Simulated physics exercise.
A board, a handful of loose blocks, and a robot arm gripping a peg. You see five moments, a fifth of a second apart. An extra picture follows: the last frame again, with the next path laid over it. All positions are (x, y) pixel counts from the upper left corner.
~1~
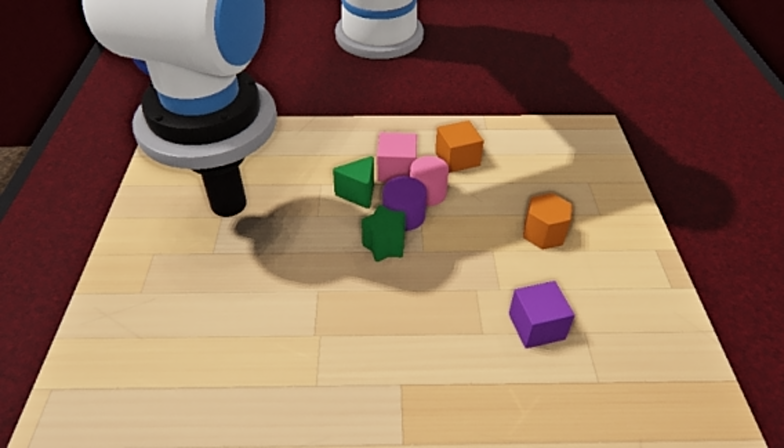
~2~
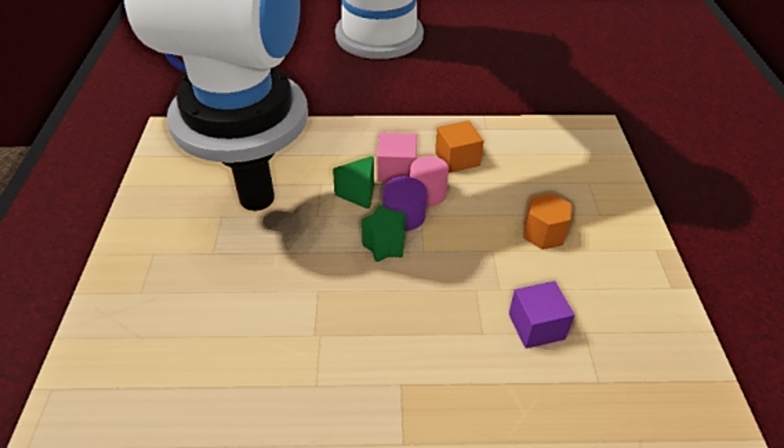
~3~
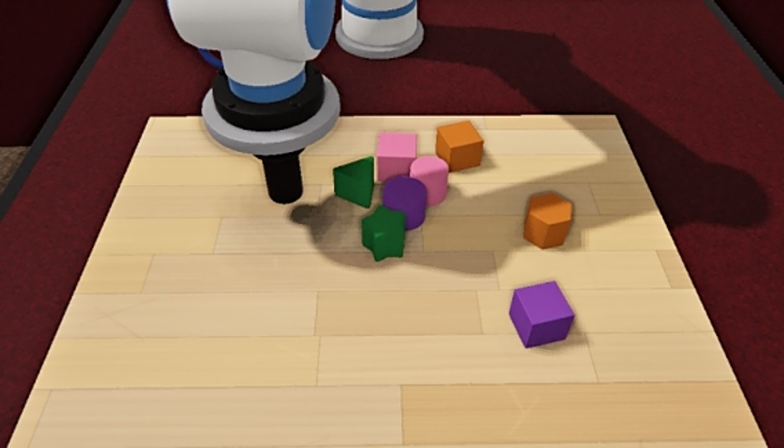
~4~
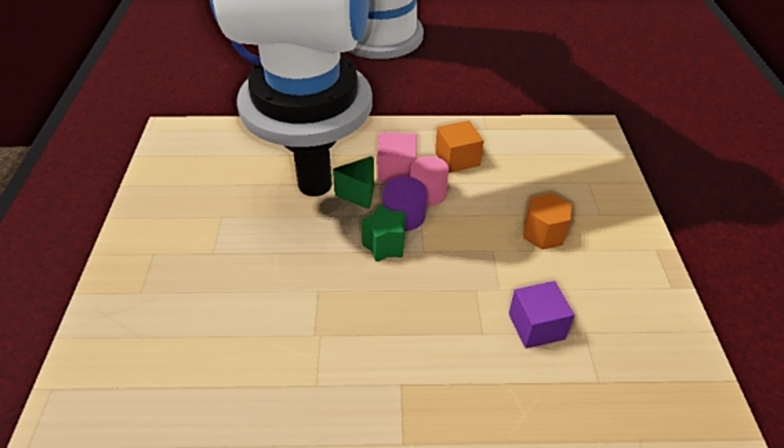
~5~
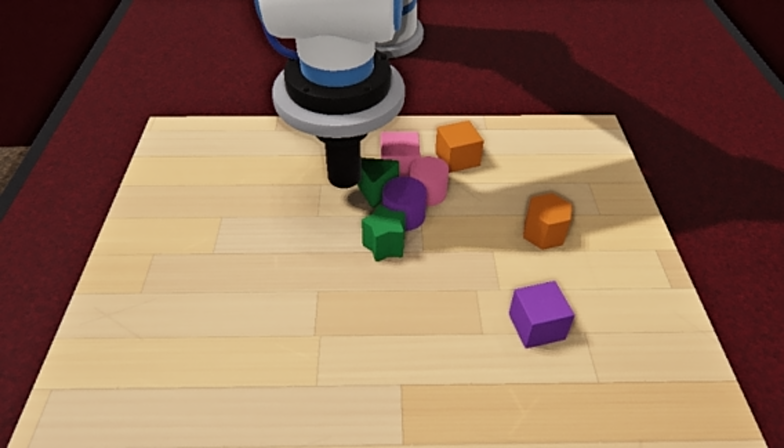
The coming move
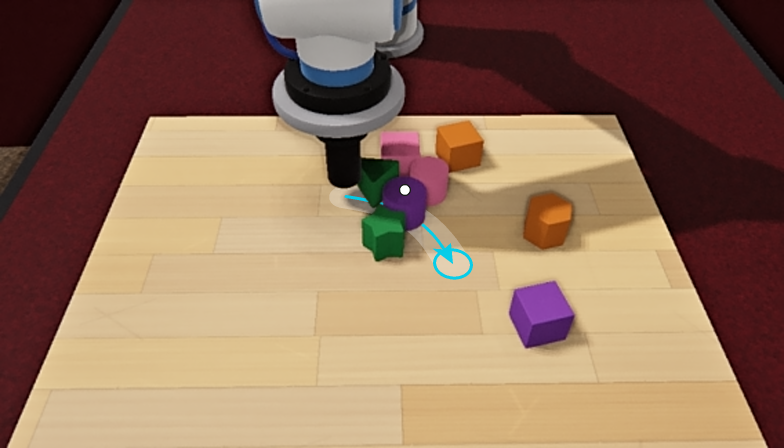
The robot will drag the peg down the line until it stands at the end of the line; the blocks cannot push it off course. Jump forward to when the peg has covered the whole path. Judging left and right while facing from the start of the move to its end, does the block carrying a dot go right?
In short: No.
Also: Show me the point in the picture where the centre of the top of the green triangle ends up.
I predict (413, 165).
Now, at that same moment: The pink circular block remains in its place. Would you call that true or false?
The claim does not hold.
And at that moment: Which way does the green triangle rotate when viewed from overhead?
Its rotation is counterclockwise.
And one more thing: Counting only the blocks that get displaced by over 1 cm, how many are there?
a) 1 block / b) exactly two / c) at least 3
Option c.
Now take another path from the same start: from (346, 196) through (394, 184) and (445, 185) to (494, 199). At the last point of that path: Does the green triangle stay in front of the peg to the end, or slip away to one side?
I think the peg loses the green triangle somewhere along the way.
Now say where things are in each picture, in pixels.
In the first frame, peg tip (229, 206); block tops, green triangle (358, 169); green star-shaped block (385, 220); purple circular block (405, 190); pink circular block (430, 167).
In the second frame, peg (258, 200); blocks unchanged.
In the third frame, peg (286, 194); blocks unchanged.
In the fourth frame, peg (315, 187); blocks unchanged.
In the fifth frame, peg (345, 179); green triangle (376, 166); green star-shaped block (385, 220); purple circular block (405, 190); pink circular block (430, 167).
Path on the board, from (346, 196) by way of (391, 207) and (428, 230) to (453, 264); the dot is on the purple circular block.
On the path given first. One third of the way, peg (392, 189); green triangle (410, 165), turned 30° anticlockwise; purple circular block (426, 196); pink circular block (443, 167).
Two thirds of the way, peg (430, 213); green triangle (413, 165), turned 35° anticlockwise; purple circular block (470, 216); pink circular block (446, 167).
At the end, peg (455, 246); green triangle (413, 165), turned 35° anticlockwise; green star-shaped block in place; purple circular block (497, 232); pink circular block (446, 167).
